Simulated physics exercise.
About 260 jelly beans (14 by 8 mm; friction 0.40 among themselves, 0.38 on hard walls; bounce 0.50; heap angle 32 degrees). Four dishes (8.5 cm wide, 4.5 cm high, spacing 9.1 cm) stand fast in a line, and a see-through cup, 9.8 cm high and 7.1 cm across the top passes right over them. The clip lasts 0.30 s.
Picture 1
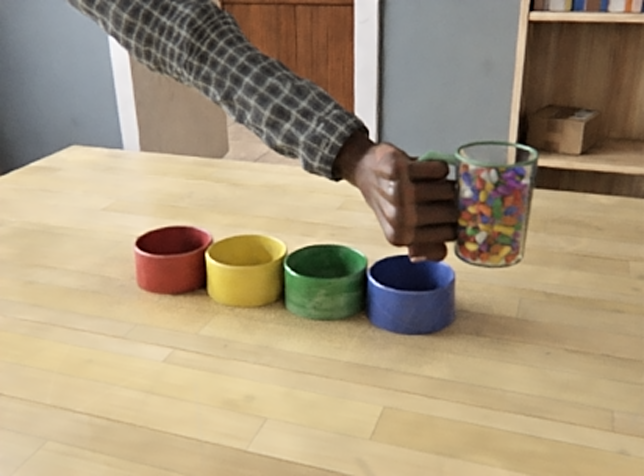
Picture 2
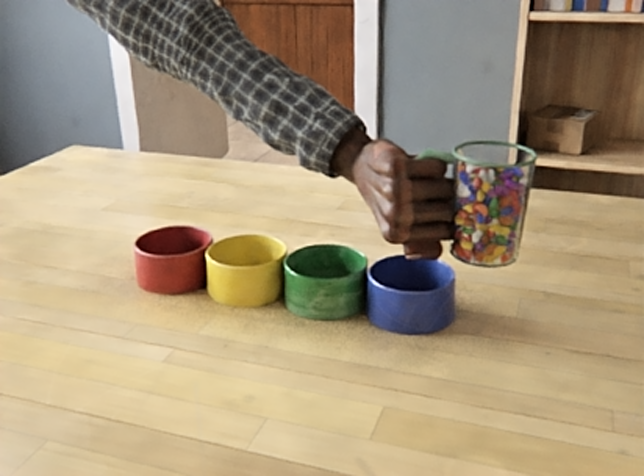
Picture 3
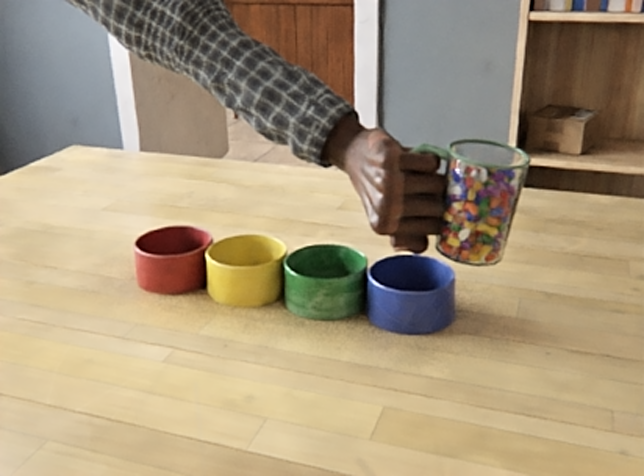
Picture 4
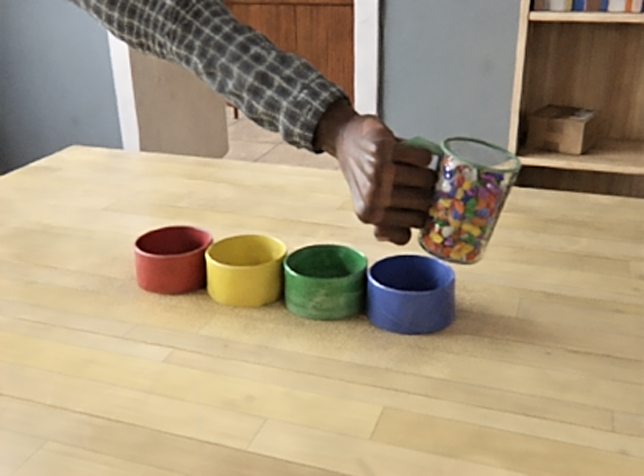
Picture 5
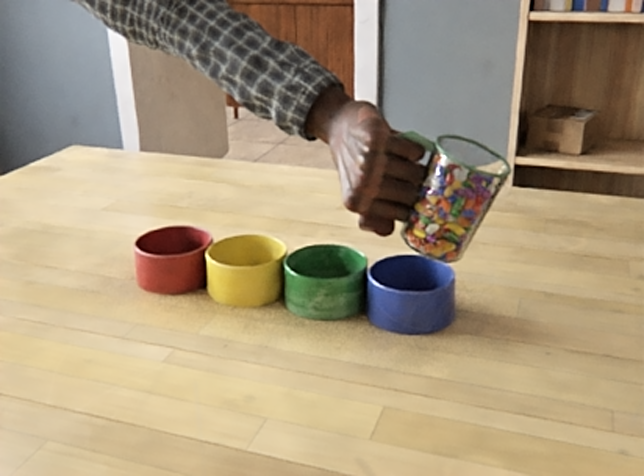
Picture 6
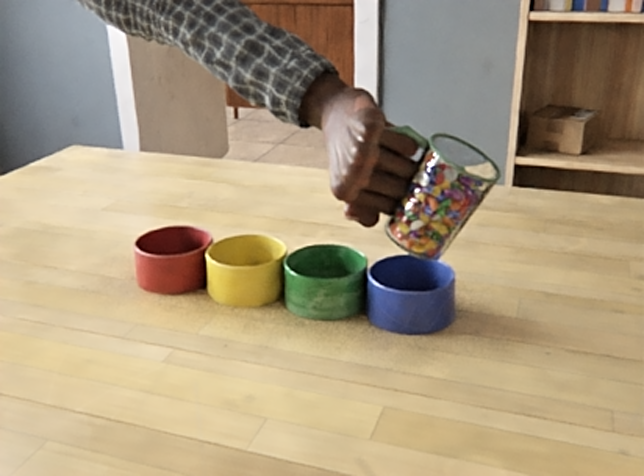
The video shows a hand holding a clear cup of colorful jelly beans beside a row of red, yellow, green and blue dishes, then moving it slowly left toward the blue dish while tilting its rim to the right.
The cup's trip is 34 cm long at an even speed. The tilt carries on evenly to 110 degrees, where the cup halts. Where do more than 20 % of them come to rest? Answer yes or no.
Red no, blue no, green yes, yellow yes, counter no.
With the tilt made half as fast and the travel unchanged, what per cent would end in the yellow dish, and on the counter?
Yellow 90, counter 10.
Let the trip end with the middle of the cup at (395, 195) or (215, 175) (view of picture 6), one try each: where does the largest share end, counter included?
The winner: Counter, then green.
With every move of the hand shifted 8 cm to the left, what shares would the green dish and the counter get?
In that case green 10, counter 0.
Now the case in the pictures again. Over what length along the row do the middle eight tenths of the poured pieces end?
Some 13 cm.
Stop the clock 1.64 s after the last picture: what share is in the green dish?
About 50 per cent by then.
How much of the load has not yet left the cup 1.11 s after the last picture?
Roughly 30 per cent.
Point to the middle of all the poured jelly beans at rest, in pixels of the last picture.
Around (305, 281).
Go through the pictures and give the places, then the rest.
Cup at (492, 205), tilt 0 degrees, lip at (538, 157), moved 0.0 cm; middle of the pieces at (489, 216); blue dish at (411, 273); green dish at (326, 261); yellow dish at (247, 251); red dish at (173, 241), in the first frame.
Cup at (489, 204), tilt 2 degrees, lip at (535, 158), moved 0.3 cm; middle of the pieces at (485, 215), in the second frame.
Cup at (478, 203), tilt 7 degrees, lip at (529, 162), moved 1.3 cm; middle of the pieces at (474, 214), in the third frame.
Cup at (465, 202), tilt 14 degrees, lip at (520, 166), moved 2.5 cm; middle of the pieces at (459, 212), in the fourth frame.
Cup at (452, 201), tilt 21 degrees, lip at (510, 172), moved 3.8 cm; middle of the pieces at (445, 210), in the fifth frame.
Cup at (439, 199), tilt 27 degrees, lip at (499, 177), moved 5.0 cm; middle of the pieces at (431, 208); blue dish at (411, 273); green dish at (326, 261); yellow dish at (247, 251); red dish at (173, 241), in the sixth frame.
Then, 0.67 s after the last picture, tilt 102 degrees; cup holds 95 %, blue 5 %, green 5 %.
Then, 1.11 s after the last picture, tilt 110 degrees; cup holds 30 %, blue 5 %, green 50 %, yellow 5 %.
Then, 1.64 s after the last picture, tilt 110 degrees; cup holds 10 %, blue 5 %, green 50 %, yellow 30 %.
In the end, red 0 %, blue 5 %, green 50 %, yellow 40 %, counter 5 %.
